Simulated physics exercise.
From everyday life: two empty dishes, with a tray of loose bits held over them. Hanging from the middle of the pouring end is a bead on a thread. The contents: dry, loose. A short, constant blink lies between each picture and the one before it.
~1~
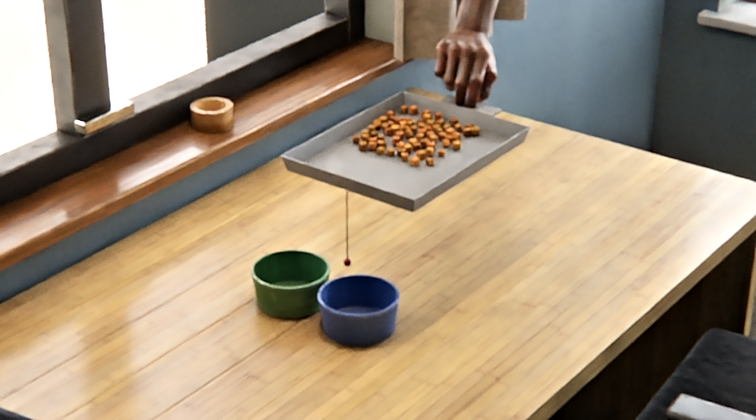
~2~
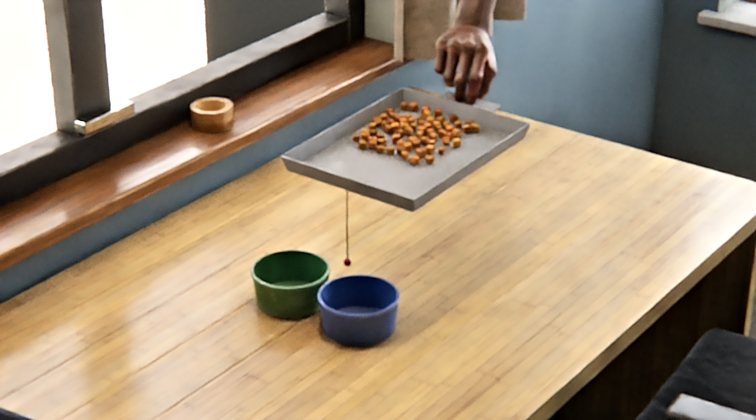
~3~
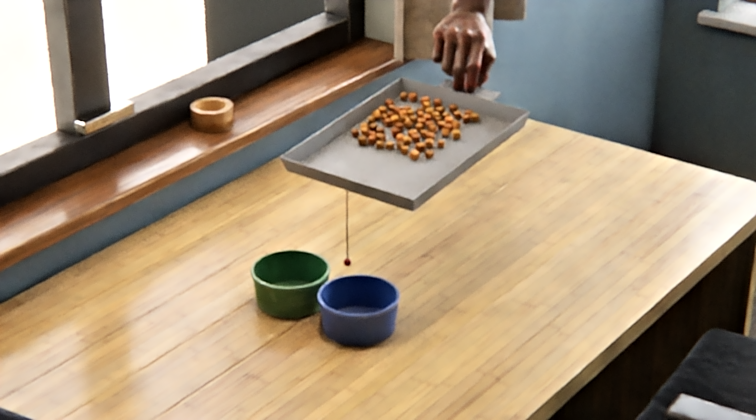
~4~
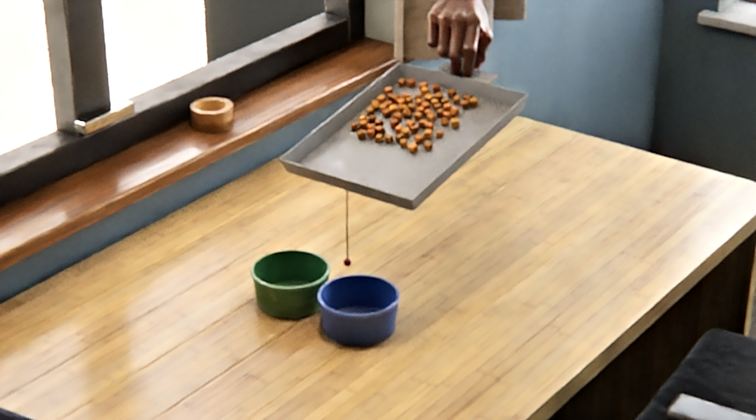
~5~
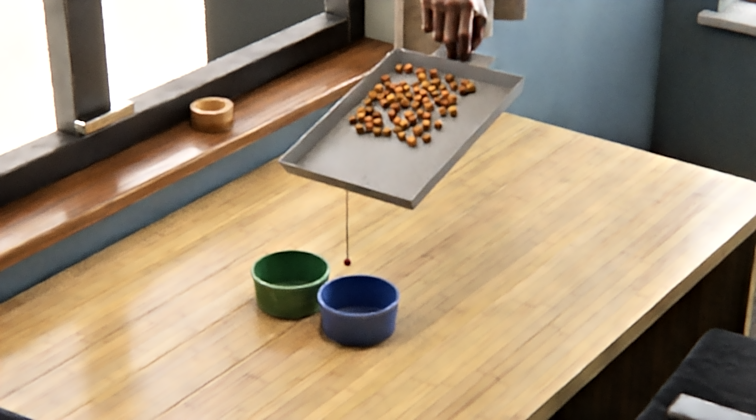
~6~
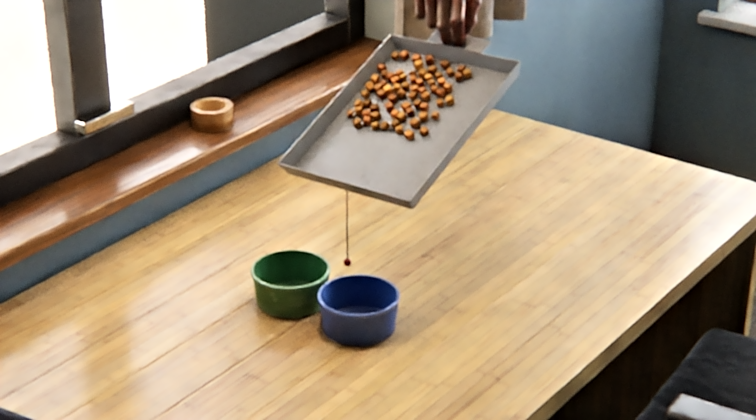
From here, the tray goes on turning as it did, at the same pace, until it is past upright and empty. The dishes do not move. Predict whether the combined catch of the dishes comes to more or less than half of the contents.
Most of what falls will go into the dishes.
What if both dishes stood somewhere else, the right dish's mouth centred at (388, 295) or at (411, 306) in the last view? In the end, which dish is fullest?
The first try: The left-side dish. The second: The left-side dish.
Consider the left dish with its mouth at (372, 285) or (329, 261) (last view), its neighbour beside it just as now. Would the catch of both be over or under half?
In the first position a minority, in the second a minority.
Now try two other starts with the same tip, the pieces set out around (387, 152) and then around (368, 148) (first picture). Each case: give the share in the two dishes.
It would be roughly 80 per cent for the first and roughly 80 per cent for the second.
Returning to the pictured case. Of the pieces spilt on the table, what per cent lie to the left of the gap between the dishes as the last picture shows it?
Some 100 %.
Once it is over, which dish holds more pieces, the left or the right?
The one to the left.
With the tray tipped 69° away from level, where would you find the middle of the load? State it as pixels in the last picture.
Its middle sits at about pixel (320, 175).
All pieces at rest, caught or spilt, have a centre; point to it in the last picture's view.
Centre at rest, last view: Approx. (286, 301).
Just after the last frame, tray tipped steeply; the larger part on the tray; roughly a quarter in the air.
A moment on, tray tipped past a quarter turn; roughly a quarter on the tray; about a tenth in the right dish; roughly a third in the left dish; roughly a quarter outside both; about a tenth in the air.
Further on, tray tipped past a quarter turn; about a tenth in the right dish; roughly half in the left dish; roughly a quarter outside both.
When it is over, tray tipped past a quarter turn; about a tenth in the right dish; roughly half in the left dish; roughly a quarter outside both.
